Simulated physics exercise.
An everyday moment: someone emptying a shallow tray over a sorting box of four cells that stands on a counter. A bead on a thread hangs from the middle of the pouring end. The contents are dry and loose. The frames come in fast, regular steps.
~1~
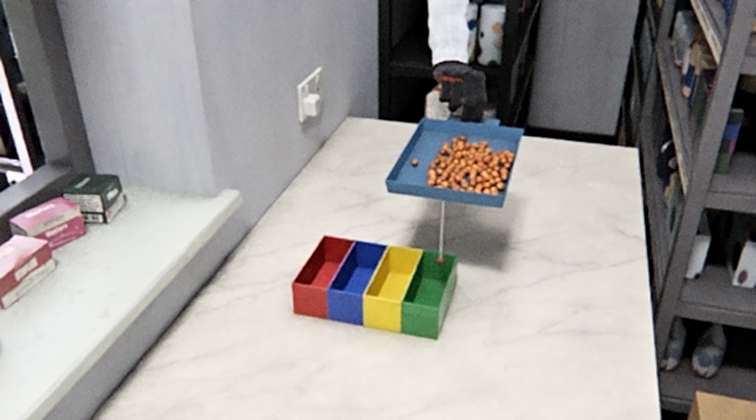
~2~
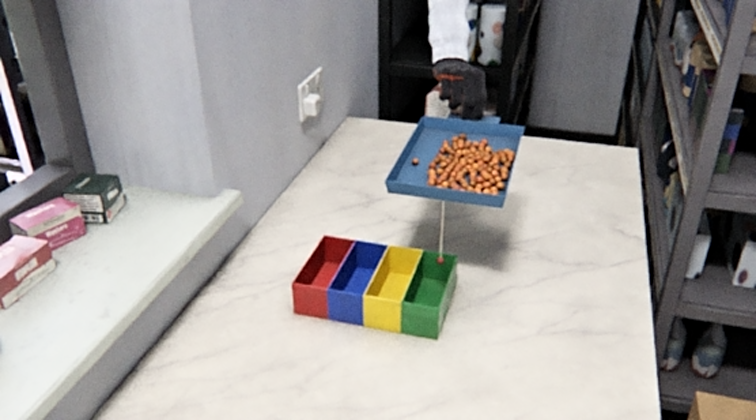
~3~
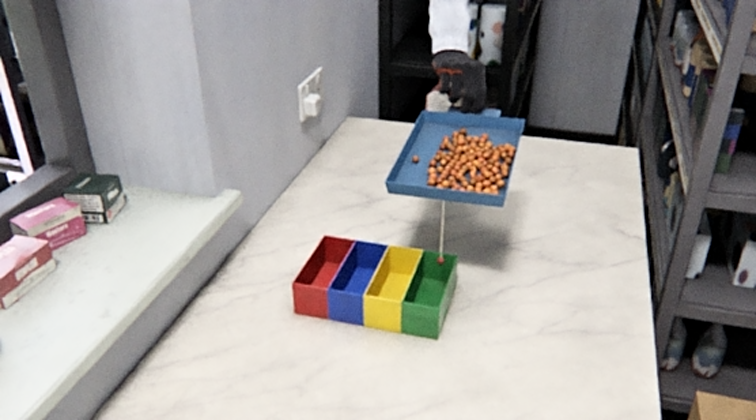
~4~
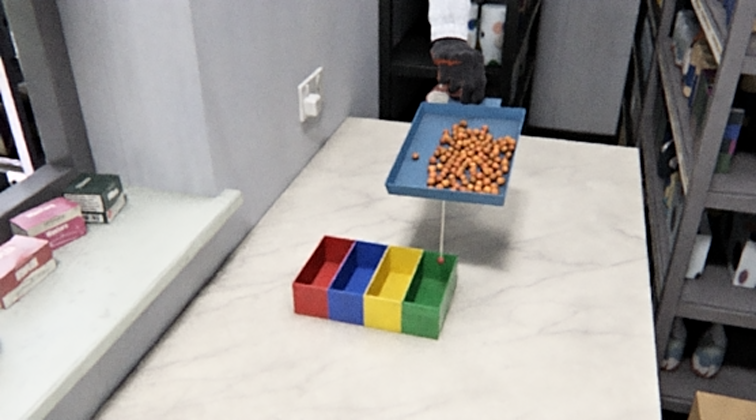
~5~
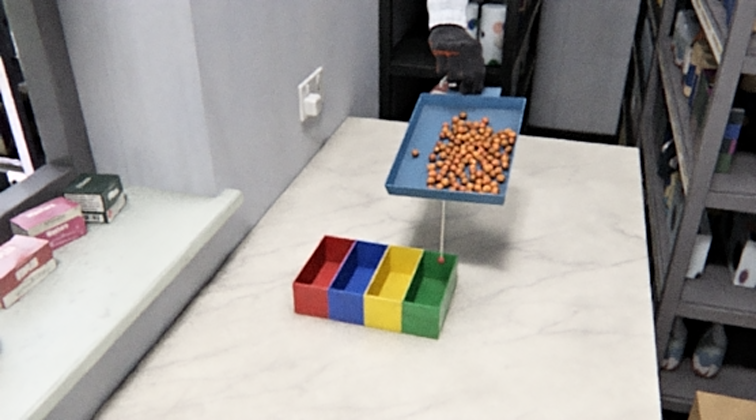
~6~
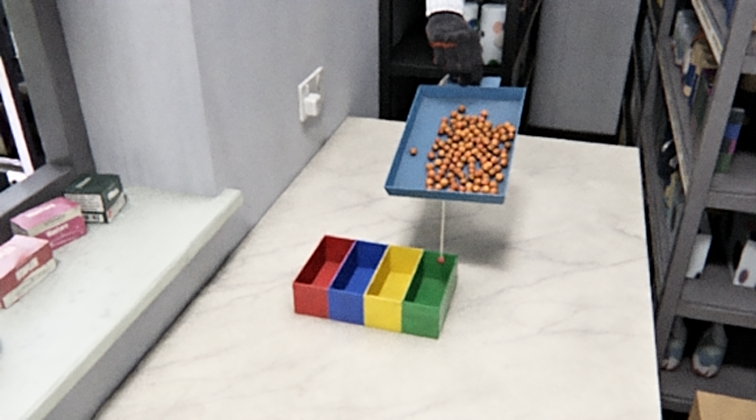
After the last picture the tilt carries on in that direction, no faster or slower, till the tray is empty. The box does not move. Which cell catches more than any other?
The yellow cell gets the most.
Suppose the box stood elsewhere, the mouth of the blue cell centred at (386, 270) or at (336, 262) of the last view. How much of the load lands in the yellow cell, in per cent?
About 30 and 40 per cent.
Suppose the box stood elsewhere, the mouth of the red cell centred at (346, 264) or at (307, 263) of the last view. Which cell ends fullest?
One: Blue. Two: Yellow.
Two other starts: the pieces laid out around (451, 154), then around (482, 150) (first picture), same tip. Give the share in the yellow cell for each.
Roughly 50 per cent, and 50 per cent.
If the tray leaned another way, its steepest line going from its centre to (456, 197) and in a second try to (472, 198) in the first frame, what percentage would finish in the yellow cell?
In turn 20 and 0 in a hundred.
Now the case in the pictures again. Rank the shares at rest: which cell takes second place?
Next in line is green.
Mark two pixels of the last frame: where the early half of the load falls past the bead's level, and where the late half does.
Around (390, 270) and then (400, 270).
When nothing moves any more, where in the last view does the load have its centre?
Roughly at (395, 306).
Soon, tray tipped steeply; all on the tray.
A while on, tray tipped past a quarter turn; about half on the tray; a small part in the yellow cell; a small part in the blue cell; a stray few in the green cell; about a third falling or outside the box.
Towards the end, tray tipped past a quarter turn; about half in the yellow cell; about a quarter in the green cell; a small part in the blue cell; a stray few in the red cell; a small part falling or outside the box.
Finally, tray tipped past a quarter turn; about half in the yellow cell; about a quarter in the green cell; a small part in the blue cell; a stray few in the red cell; a small part outside the box.
